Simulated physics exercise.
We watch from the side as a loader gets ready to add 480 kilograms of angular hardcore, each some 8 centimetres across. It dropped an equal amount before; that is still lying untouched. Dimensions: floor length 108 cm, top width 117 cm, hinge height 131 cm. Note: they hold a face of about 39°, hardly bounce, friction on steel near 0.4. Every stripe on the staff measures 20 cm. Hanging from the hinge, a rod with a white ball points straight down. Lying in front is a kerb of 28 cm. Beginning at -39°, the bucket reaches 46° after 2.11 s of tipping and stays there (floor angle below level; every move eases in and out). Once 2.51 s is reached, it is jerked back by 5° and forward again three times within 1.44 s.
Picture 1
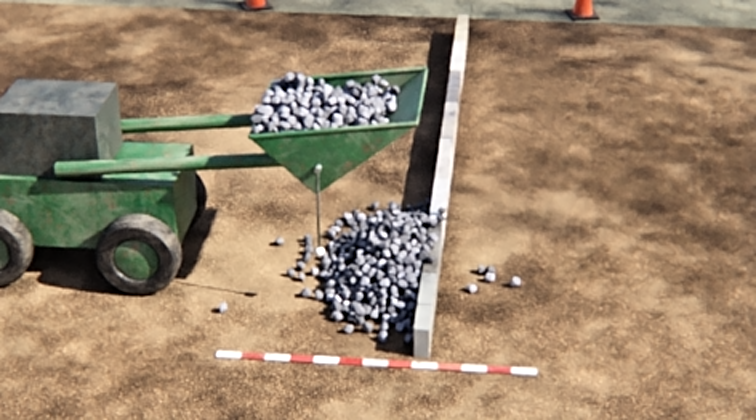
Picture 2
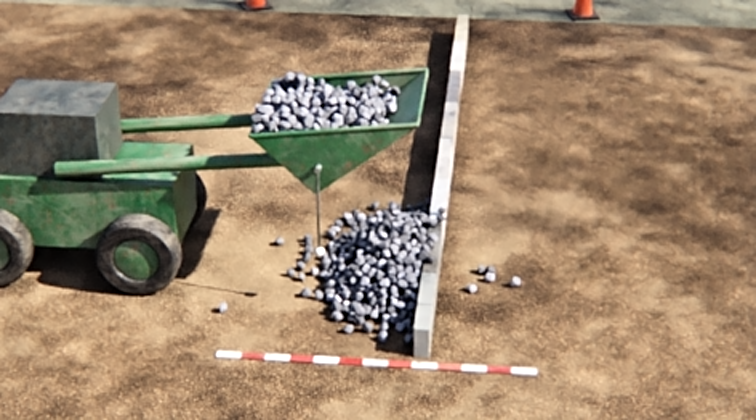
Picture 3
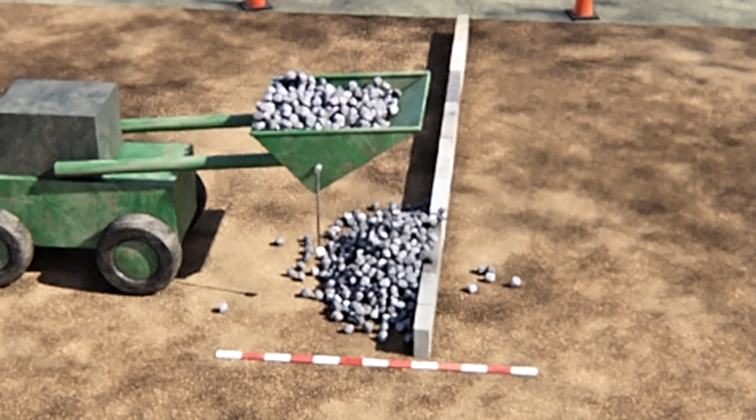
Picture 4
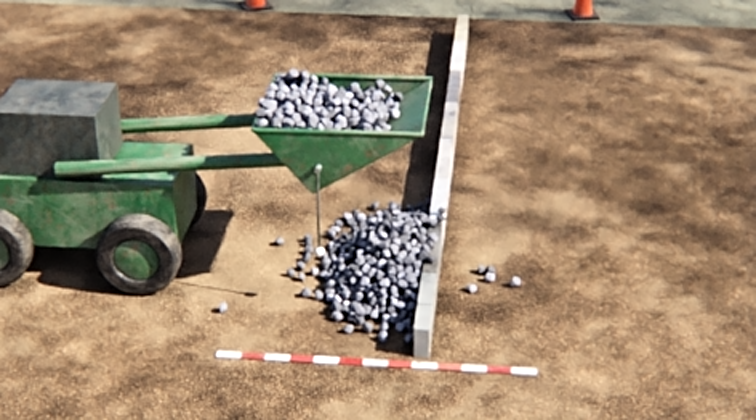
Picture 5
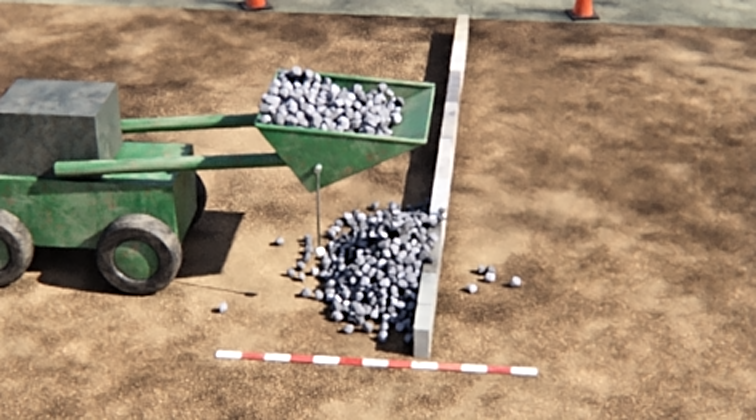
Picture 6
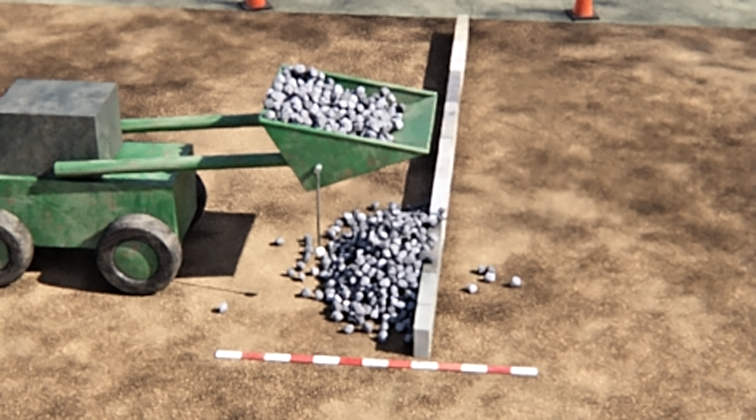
On bare dirt, a green loader slowly tilts its raised, stone-filled bucket forward above a pile.
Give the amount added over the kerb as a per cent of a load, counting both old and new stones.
About 39 per cent of a load.
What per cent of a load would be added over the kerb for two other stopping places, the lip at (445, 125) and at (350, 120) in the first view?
The first would add around 85 per cent, the second around 0 per cent.
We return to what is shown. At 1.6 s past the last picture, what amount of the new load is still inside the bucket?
Estimate: 35 % remaining inside, roughly.
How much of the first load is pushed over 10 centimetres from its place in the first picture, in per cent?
Close to 0 in a hundred of them.
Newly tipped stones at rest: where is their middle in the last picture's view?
Their middle is at about (421, 257).
Then, 1.0 s after the last picture the floor is at 33°; in per cent of one load, 99 in the bucket, 100 on this side of the kerb, 1 over the kerb; the foremost stones are at (470, 259).
Then, 1.6 s after the last picture the floor is at 46°; in per cent of one load, 34 in the bucket, 151 on this side of the kerb, 16 over the kerb; the foremost stones are at (497, 277).
Then, 3.8 s after the last picture the floor is at 46°; in per cent of one load, 2 in the bucket, 158 on this side of the kerb, 40 over the kerb; the foremost stones are at (561, 283).
Then, 6.6 s after the last picture the floor is at 46°; in per cent of one load, 2 in the bucket, 158 on this side of the kerb, 40 over the kerb; the foremost stones are at (561, 283). Net gain over the kerb, 39.
